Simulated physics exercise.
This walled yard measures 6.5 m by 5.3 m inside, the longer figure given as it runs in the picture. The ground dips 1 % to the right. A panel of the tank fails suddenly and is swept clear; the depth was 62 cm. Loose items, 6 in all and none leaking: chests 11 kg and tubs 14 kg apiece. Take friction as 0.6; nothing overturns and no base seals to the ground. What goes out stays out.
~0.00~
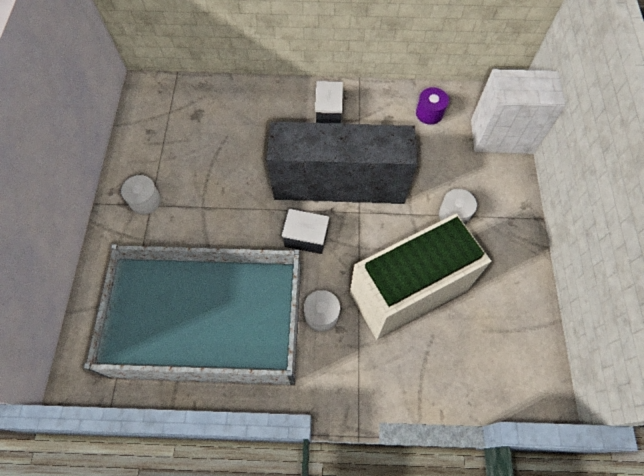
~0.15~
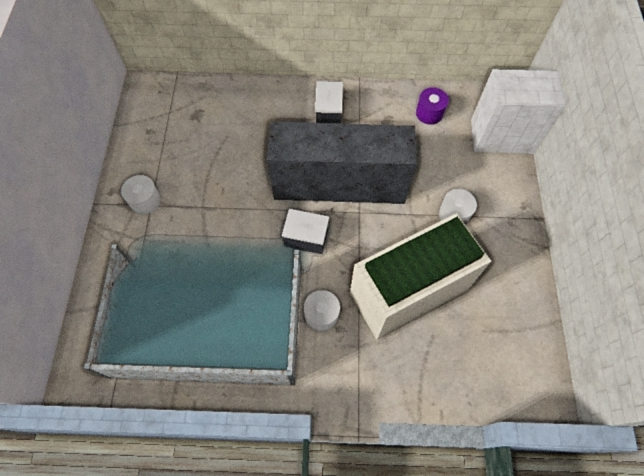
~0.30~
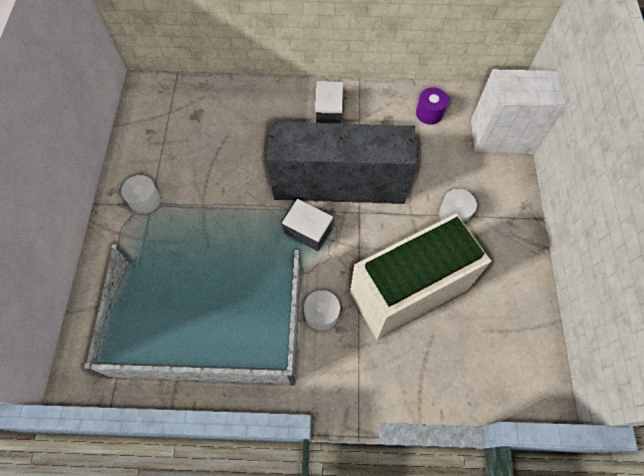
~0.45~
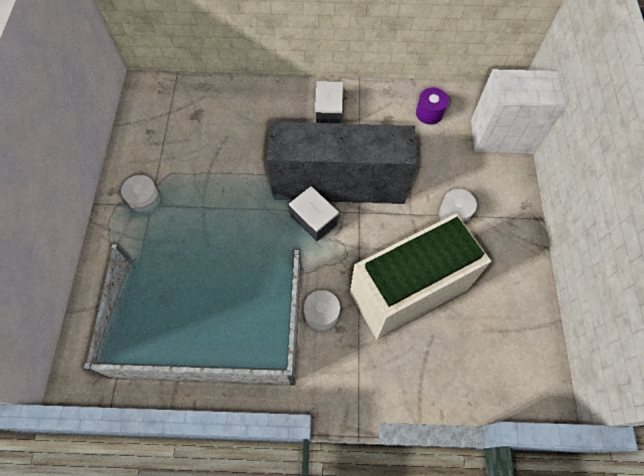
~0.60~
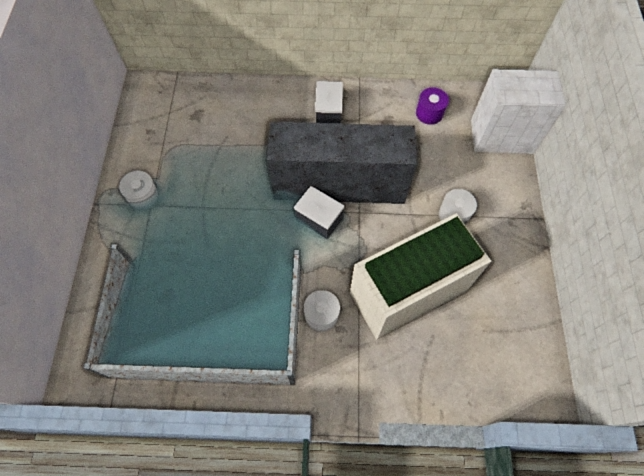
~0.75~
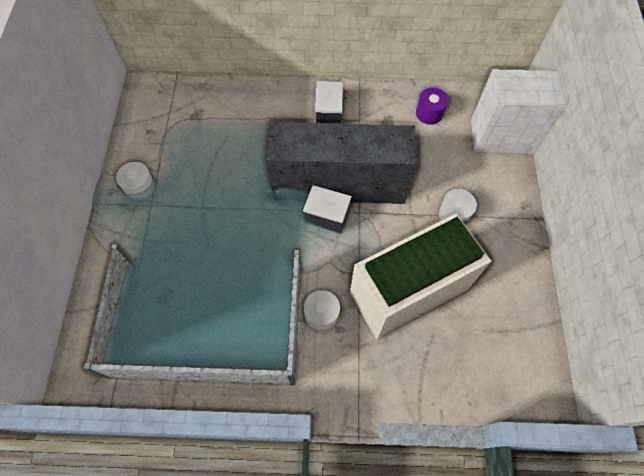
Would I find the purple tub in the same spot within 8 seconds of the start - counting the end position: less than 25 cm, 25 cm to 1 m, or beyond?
The purple tub ends far away.
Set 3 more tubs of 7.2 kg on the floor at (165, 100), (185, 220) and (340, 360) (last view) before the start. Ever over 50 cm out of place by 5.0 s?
In that order: More, over, less.
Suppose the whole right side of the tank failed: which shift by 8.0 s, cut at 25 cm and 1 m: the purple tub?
In that case the purple tub stays put.
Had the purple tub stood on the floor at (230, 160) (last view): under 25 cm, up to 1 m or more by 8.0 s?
It gets carried off.
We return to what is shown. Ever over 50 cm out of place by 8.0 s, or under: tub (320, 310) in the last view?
It is less.
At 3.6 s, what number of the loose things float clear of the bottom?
1 of them.
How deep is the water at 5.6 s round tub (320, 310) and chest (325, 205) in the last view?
About 2 and 5 cm.
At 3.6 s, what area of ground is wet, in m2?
About 26 m2.
After 1.6 s the purple tub is near (434, 99), 0.0 m from its start, aground; 0 of 6 are out; 1 afloat.
After 3.6 s the purple tub is near (452, 106), 0.3 m from its start, aground; 0 of 6 are out; 1 afloat.
After 5.6 s the purple tub is near (466, 135), 0.8 m from its start, afloat; 0 of 6 are out; 3 afloat.
After 8.0 s the purple tub is near (533, 250), 2.7 m from its start, afloat; 0 of 6 are out; 3 afloat.
